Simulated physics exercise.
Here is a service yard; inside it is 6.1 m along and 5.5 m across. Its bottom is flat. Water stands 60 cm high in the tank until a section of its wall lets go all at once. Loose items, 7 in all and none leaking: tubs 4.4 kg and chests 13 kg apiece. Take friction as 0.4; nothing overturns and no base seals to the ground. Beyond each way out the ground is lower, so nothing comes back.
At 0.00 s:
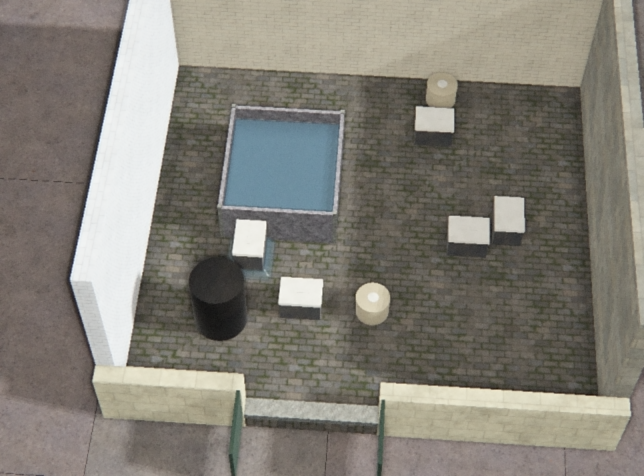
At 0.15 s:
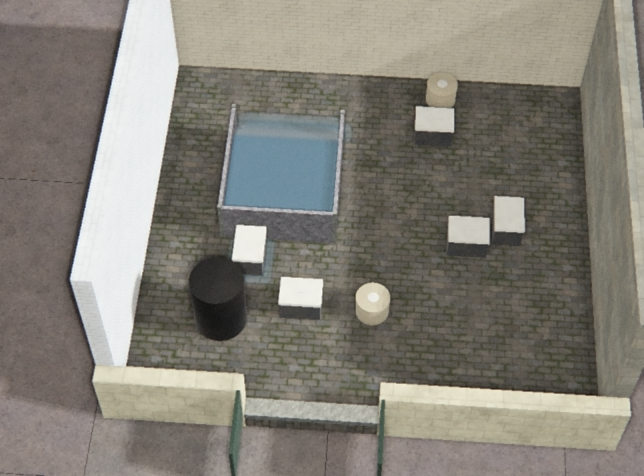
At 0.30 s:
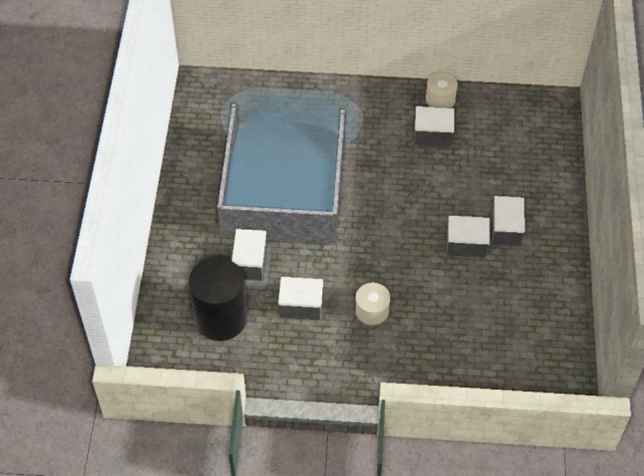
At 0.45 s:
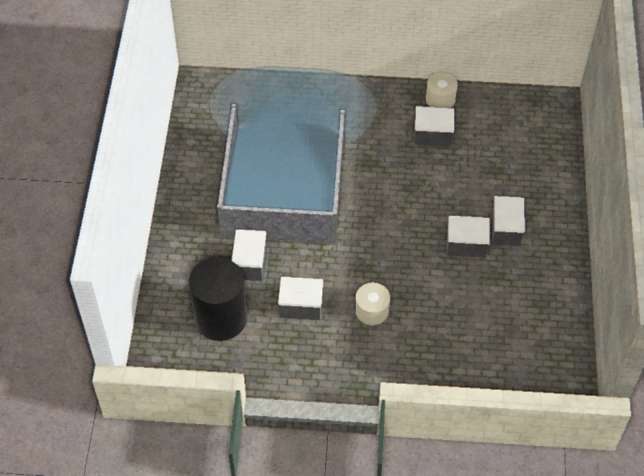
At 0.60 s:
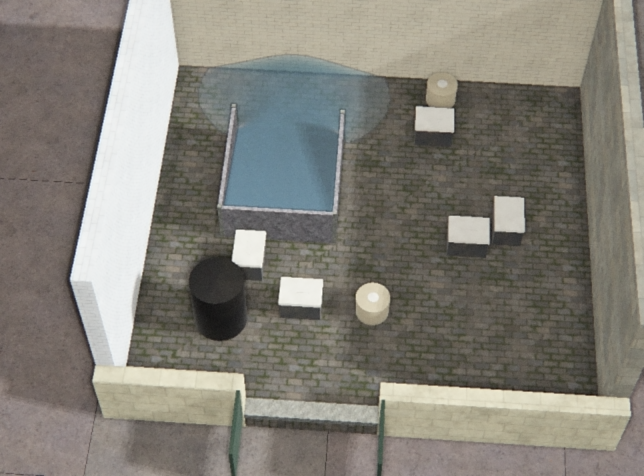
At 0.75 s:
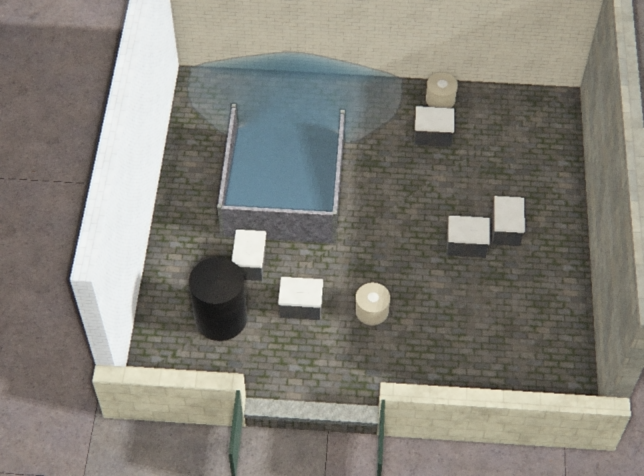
In a walled yard with a paved floor, the far side of a raised pool vanished and water spread out behind it toward the back wall, while the scattered boxes and tubs barely moved.
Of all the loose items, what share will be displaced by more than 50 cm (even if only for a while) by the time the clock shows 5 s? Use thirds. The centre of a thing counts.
It is not even a third.
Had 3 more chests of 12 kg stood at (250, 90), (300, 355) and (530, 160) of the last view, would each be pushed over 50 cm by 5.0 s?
In turn: Over, short of it, past it.
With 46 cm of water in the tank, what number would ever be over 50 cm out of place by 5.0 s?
In that case 2 of them.
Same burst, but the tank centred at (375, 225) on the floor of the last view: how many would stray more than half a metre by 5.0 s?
In that case 2 of them.
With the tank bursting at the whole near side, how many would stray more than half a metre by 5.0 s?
In that case 3 of them.
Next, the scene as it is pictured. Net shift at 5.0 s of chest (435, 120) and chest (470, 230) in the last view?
In that order: 100 cm, 0 cm.
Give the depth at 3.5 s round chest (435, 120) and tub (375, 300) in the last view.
Roughly 3 and 0 cm.
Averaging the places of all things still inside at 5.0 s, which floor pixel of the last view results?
Near (404, 265).
After 1.1 s 0 of 7 are over 50 cm from their spots; 0 afloat.
After 2.2 s 1 of 7 are over 50 cm from their spots; 0 afloat.
After 3.5 s 2 of 7 are over 50 cm from their spots; 0 afloat.
After 5.0 s 2 of 7 are over 50 cm from their spots, and 2 have been at some point; 0 afloat.
